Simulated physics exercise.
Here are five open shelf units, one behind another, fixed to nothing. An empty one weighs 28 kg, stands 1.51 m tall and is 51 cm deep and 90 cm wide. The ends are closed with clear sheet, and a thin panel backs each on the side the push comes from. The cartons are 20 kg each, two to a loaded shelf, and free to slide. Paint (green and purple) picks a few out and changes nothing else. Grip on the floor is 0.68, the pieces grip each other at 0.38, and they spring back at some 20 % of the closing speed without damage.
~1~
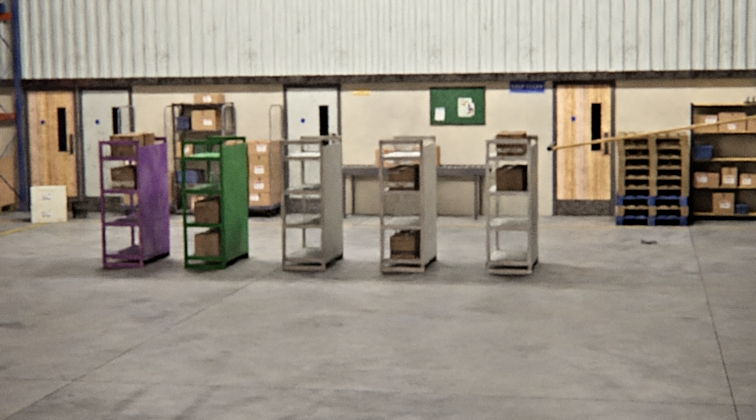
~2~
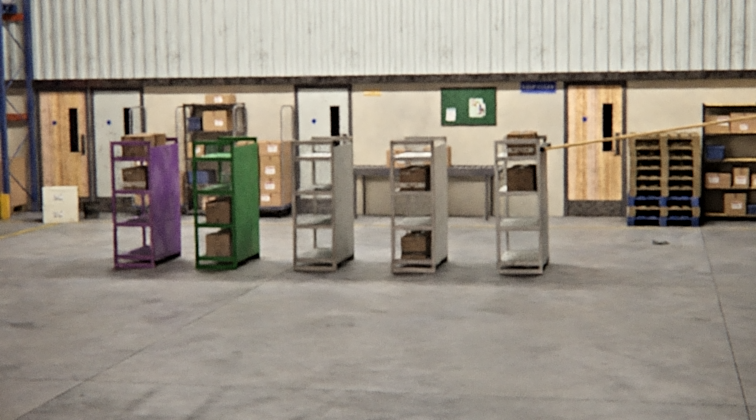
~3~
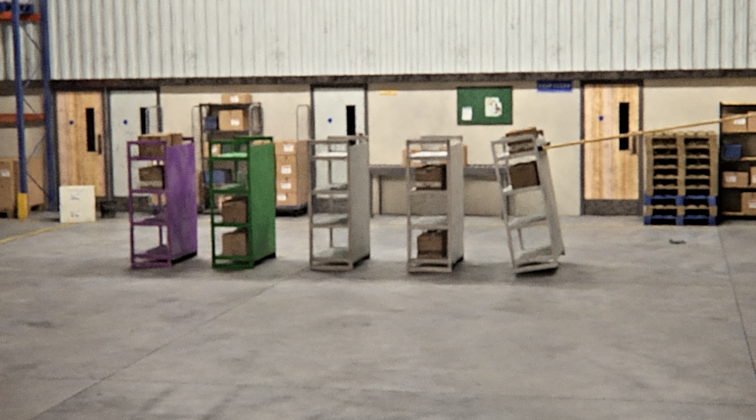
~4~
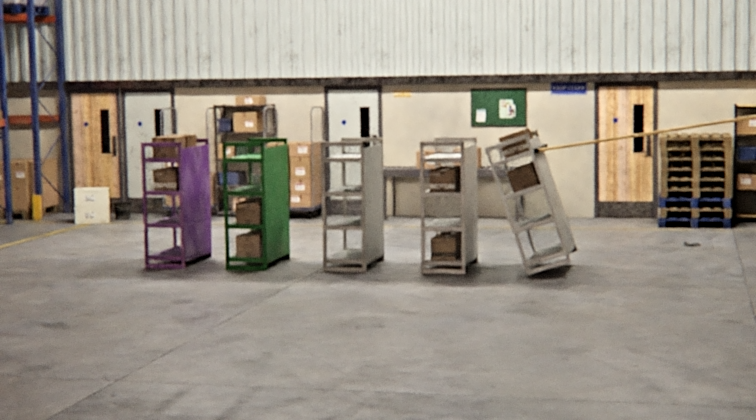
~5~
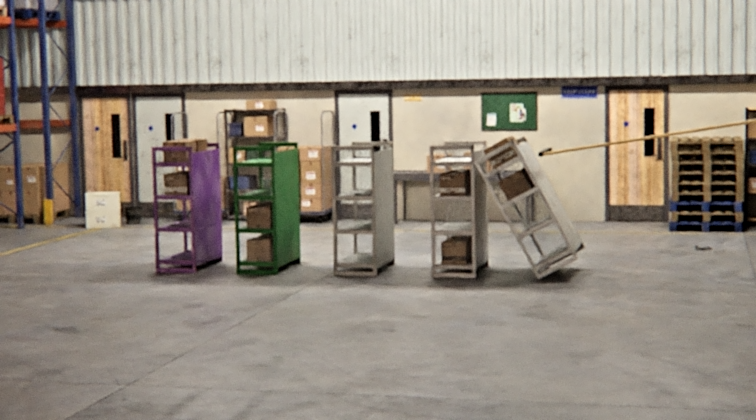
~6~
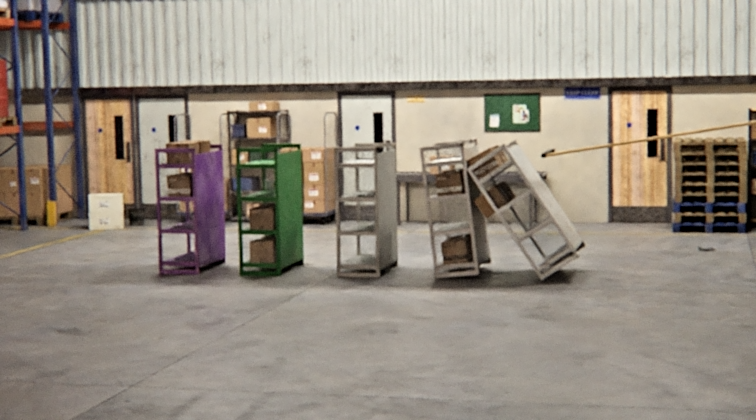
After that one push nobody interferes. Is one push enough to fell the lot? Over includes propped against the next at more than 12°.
Outcome: No, some stay up.
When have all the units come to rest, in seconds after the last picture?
Near 2.5 s.
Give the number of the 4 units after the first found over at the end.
It comes to 3.
Then, 0.29 s later than the last frame, 4 cartons spilt or dropped; 1 of the 4 other units over.
Then, 0.67 s later than the last frame, 6 cartons spilt or dropped; 2 of the 4 other units over.
Then, 1.45 s later than the last frame, 6 cartons spilt or dropped; 3 of the 4 other units over; green unit tilted 20°.
When it is over, 8 cartons spilt or dropped; 3 of the 4 other units over; green unit tilted 21°; purple unit unmoved. One left standing. In pixels of the last frame, middles, green unit near (248, 205), purple unit near (190, 208).
